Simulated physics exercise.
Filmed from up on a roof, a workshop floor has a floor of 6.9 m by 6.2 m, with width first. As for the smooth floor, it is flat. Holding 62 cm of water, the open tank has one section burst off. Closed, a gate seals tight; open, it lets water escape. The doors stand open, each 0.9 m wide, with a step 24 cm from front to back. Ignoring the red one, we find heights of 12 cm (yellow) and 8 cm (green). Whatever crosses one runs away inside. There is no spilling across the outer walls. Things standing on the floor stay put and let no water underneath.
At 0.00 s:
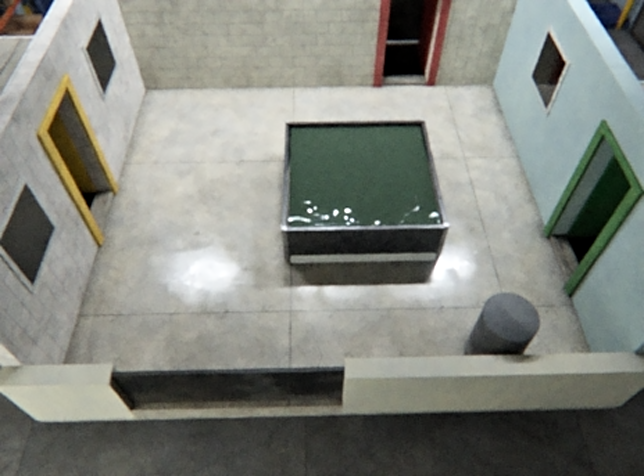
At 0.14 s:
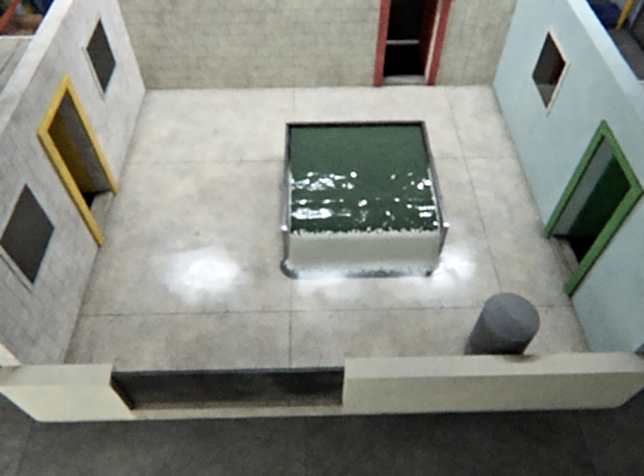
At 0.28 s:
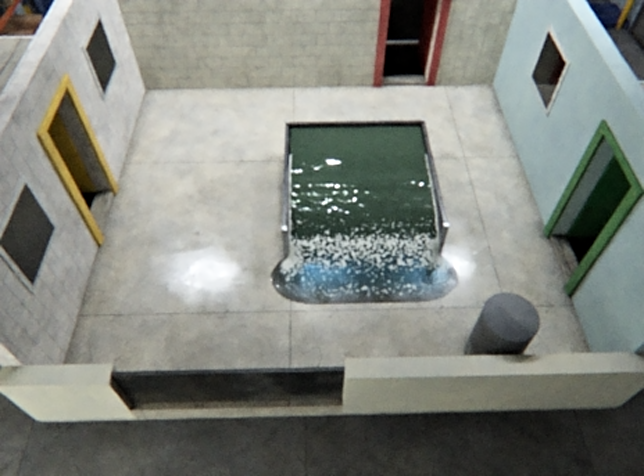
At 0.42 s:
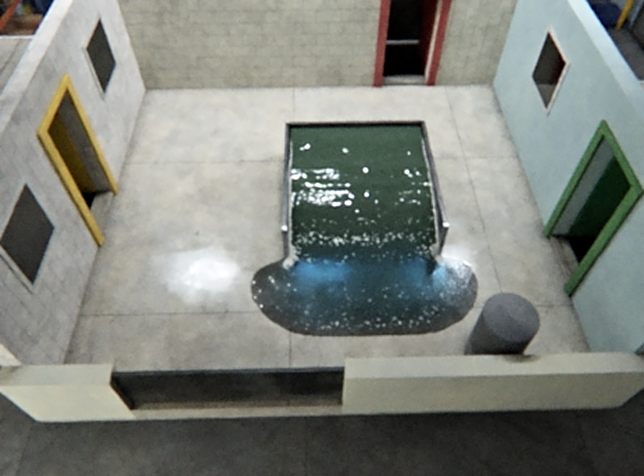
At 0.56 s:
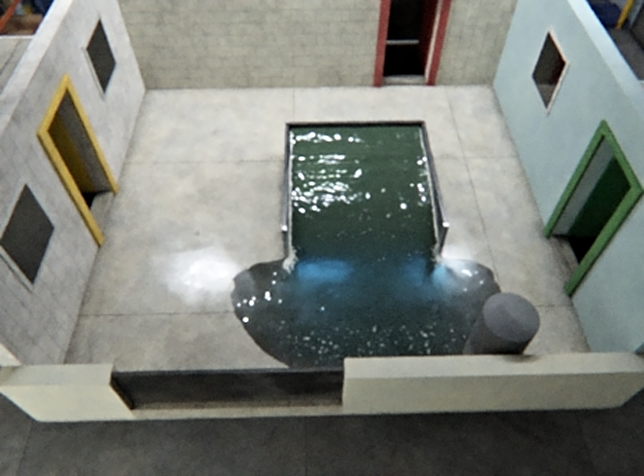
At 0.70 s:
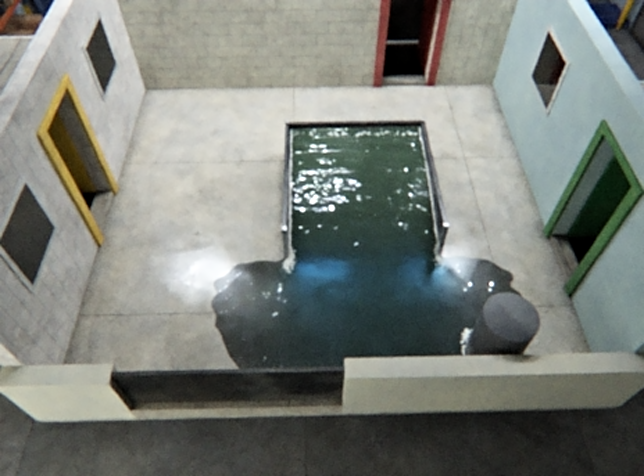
Water pours from the open front of a tank and spreads across the floor, around a grey cylinder.
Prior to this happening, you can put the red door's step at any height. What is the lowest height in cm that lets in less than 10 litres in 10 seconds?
8.5 cm.
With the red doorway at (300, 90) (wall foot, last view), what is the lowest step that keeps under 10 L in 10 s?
4.5 cm.
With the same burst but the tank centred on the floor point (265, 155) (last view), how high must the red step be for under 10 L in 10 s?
At least roughly 8.0 cm high.
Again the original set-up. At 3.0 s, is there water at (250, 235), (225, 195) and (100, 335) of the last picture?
So, in order, I'd say stayed dry, then stayed dry, then got wet.
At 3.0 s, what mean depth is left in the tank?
I'd put it at some 15 centimetres on average.
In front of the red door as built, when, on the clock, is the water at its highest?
9.0 s.
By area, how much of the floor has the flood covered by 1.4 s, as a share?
Close to 25 per cent of it is wet.
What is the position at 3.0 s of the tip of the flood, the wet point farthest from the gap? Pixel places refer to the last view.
In the last picture, around (56, 393).
After 1.4 s water covers 25 % of the floor, deepest (50 cm) near (486, 383); it has not reached the red door.
After 3.0 s water covers 40 % of the floor, deepest (34 cm) near (56, 393); it has not reached the red door.
After 10.0 s water covers 100 % of the floor, deepest (16 cm) near (509, 135); 11 cm at the red door, 8 litres in over its 9 cm step.
At the red door as built, the water arrived by 5.6 s and peaked near 12 cm at 9.0 s.
Run again over the same 10 s with other heights there, 24 litres in over 6.5 cm, 3 litres over 10.5 cm. The limit of 10 litres is kept from about 8.5 cm up.
